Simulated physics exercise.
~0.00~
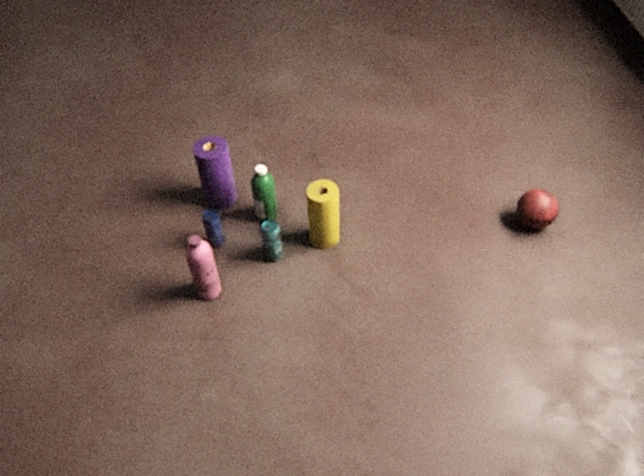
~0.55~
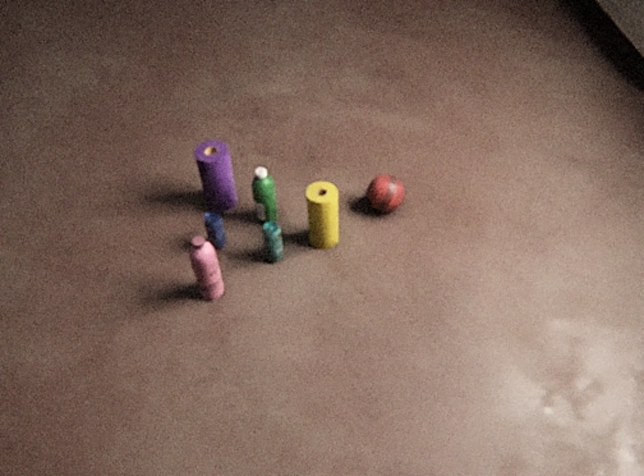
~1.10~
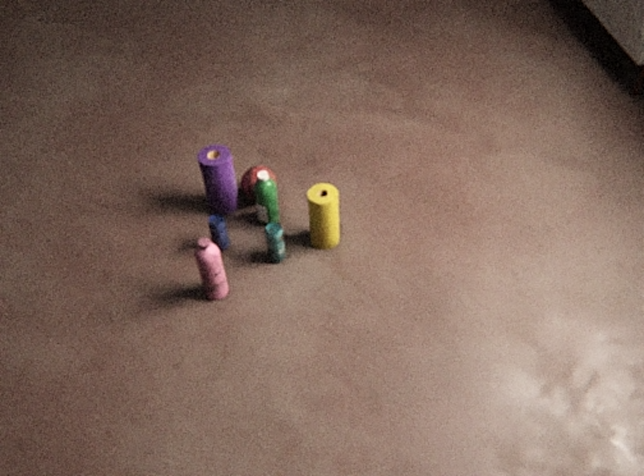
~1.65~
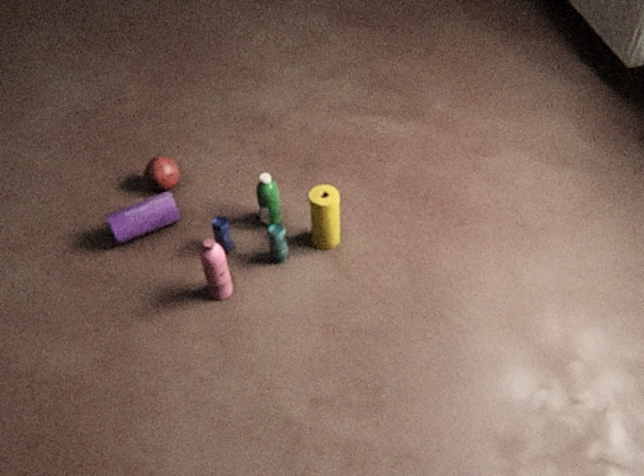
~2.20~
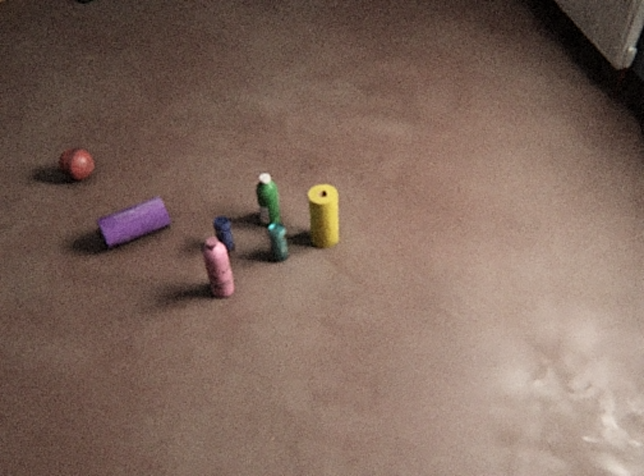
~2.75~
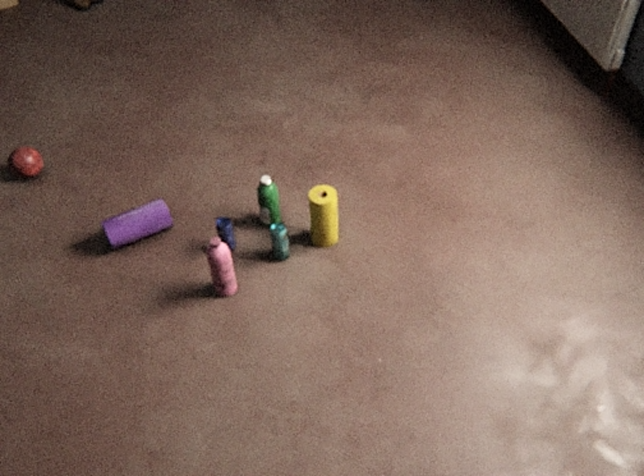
At first, six upright objects, a purple roll, a yellow roll, a green bottle, a pink bottle and two small cans, stand grouped on a brown floor, with a red ball off to the right. The ball rolls left toward them and passes behind the yellow roll. It then reaches the gap by the green bottle and the purple roll. Next, the purple roll is down on its side, farther left, with the ball just beyond it. The ball keeps rolling to the far left, while the purple roll lies toppled and the other five still stand.
